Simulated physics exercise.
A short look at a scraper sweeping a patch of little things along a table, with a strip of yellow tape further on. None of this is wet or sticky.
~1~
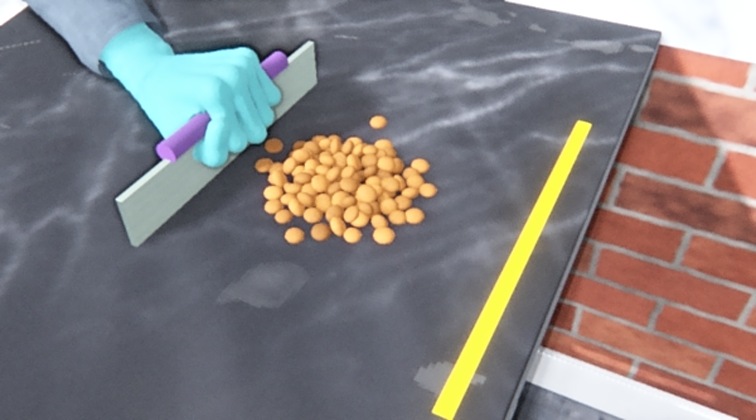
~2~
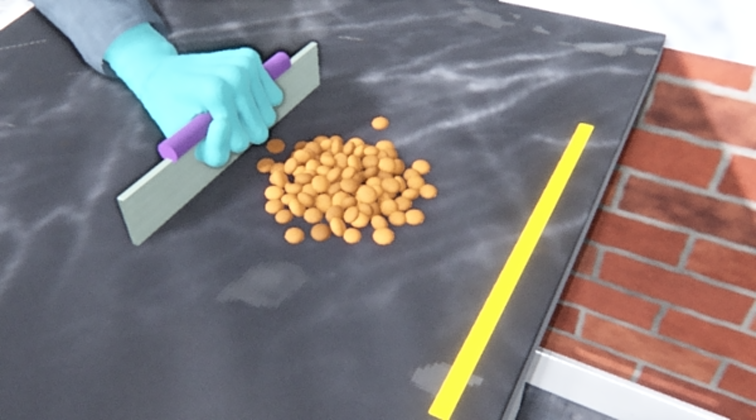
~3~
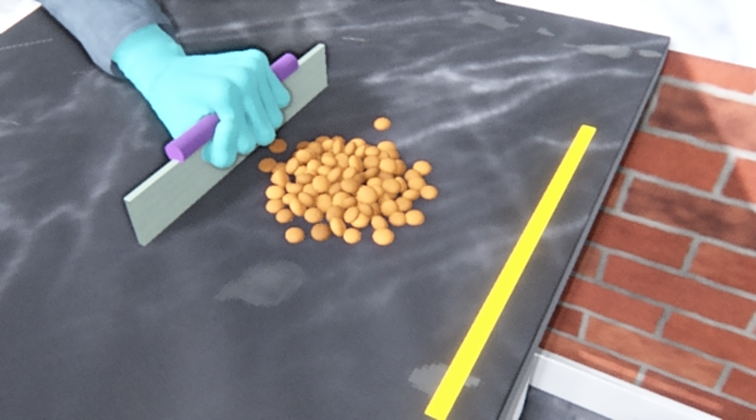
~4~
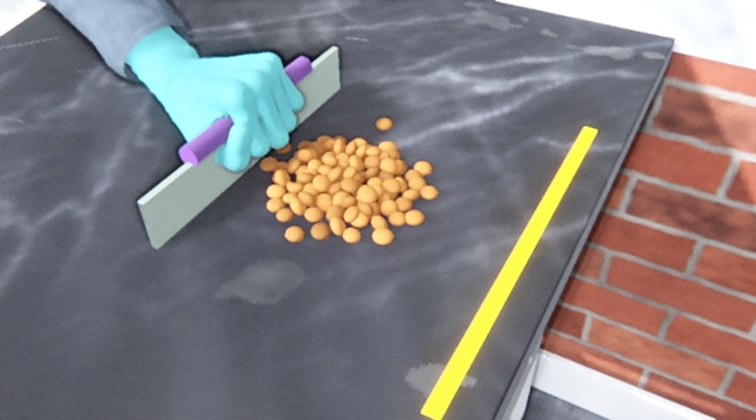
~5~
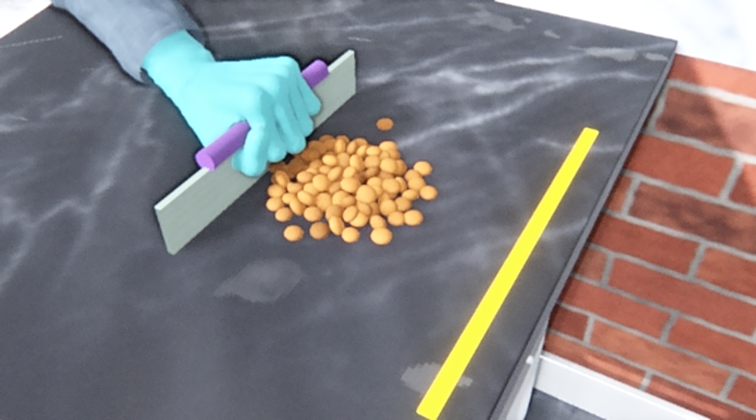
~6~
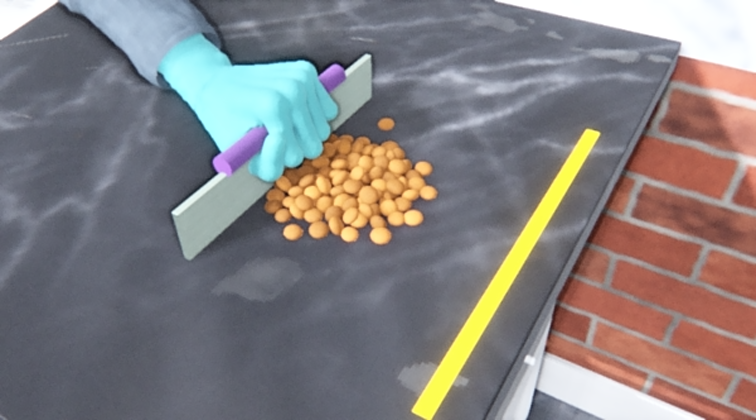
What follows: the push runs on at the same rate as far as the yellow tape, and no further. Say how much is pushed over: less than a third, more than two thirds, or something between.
Well, the heap ends up losing in excess of two thirds of itself.
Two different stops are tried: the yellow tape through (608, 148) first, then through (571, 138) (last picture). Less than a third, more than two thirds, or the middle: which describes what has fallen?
The first position gives beyond two thirds, the second gives between a third and two thirds.
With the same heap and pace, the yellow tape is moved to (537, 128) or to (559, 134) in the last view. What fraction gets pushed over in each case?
In order, close to 20 and 40 per cent.
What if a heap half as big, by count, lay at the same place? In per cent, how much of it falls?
Roughly 70 %.
Shortly afterwards, scraper still moving, near (407, 163); heap all on the table, its front near (510, 243).
Next, scraper stopped at the yellow tape; heap near two thirds over the edge.
Some moments later, scraper stopped at the yellow tape; heap the bulk over the edge.
In the end, scraper stopped at the yellow tape; heap the bulk over the edge.
